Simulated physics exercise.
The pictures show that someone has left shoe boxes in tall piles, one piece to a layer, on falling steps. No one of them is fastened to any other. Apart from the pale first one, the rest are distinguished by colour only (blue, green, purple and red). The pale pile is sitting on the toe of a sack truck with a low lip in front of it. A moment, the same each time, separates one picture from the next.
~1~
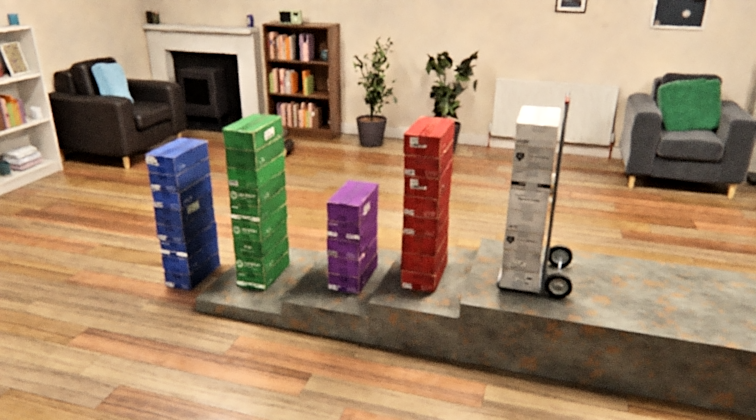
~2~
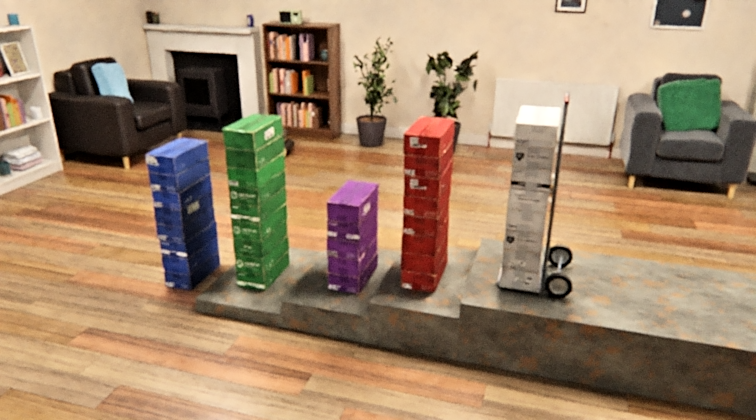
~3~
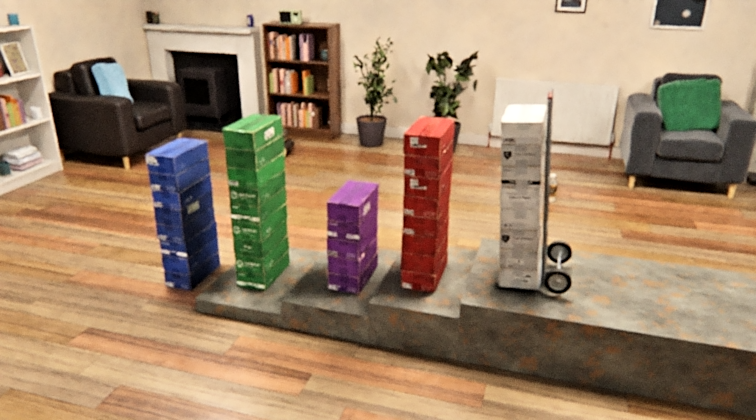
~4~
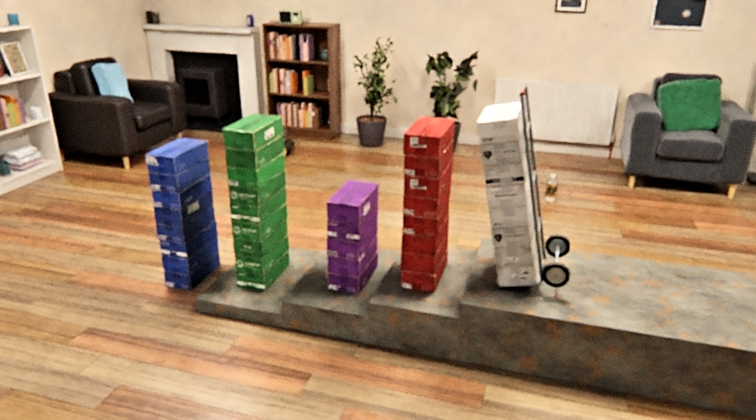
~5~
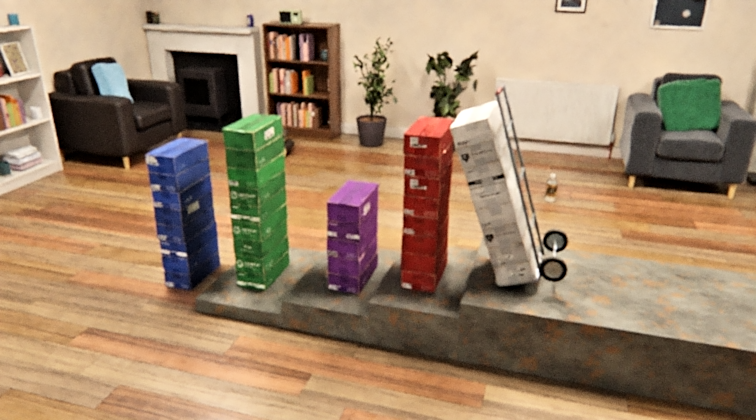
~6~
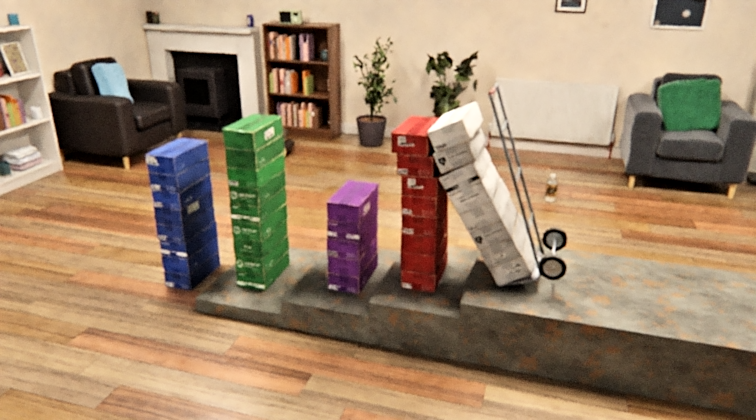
The clip shows stacks of blue, green, purple, red and white boxes on and beside grey steps; the white stack and its hand truck tilt left, and the leaning stack meets the red one, whose upper boxes shift left.
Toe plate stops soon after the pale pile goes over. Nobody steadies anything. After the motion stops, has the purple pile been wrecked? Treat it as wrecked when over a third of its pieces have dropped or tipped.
Yes, it is wrecked.
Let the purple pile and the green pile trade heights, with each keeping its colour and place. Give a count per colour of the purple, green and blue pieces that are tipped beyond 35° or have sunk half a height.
Per pile: Purple 8; green 4; blue 8.
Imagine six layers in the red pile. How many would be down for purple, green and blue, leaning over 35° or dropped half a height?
Per pile, purple = 5, green = 0, blue = 0.
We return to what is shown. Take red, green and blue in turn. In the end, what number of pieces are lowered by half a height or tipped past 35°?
Taking each in turn, red gives 7, green gives 9, blue gives 6.
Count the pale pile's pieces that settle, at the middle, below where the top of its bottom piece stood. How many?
Count = 2.
Just after the last frame, 8 of the pale pile down; none of the 5 purple boxes down (3 of 30 in all colours); top purple box moved a little; top red box tilted well over, about its own height lower.
A moment on, 8 of the pale pile down; 5 of the 5 purple boxes down (12 of 30 in all colours); top purple box tilted well over, about its own height lower; top red box on its side.
Further on, 8 of the pale pile down; 5 of the 5 purple boxes down (26 of 30 in all colours); top purple box tilted well over, some three heights lower; top red box on its side.
When it is over, 8 of the pale pile down; 5 of the 5 purple boxes down (27 of 30 in all colours); top purple box tilted well over, some three heights lower; top green box upside down. In pixels of the last frame, middles, top purple box near (252, 236), top green box near (33, 228).
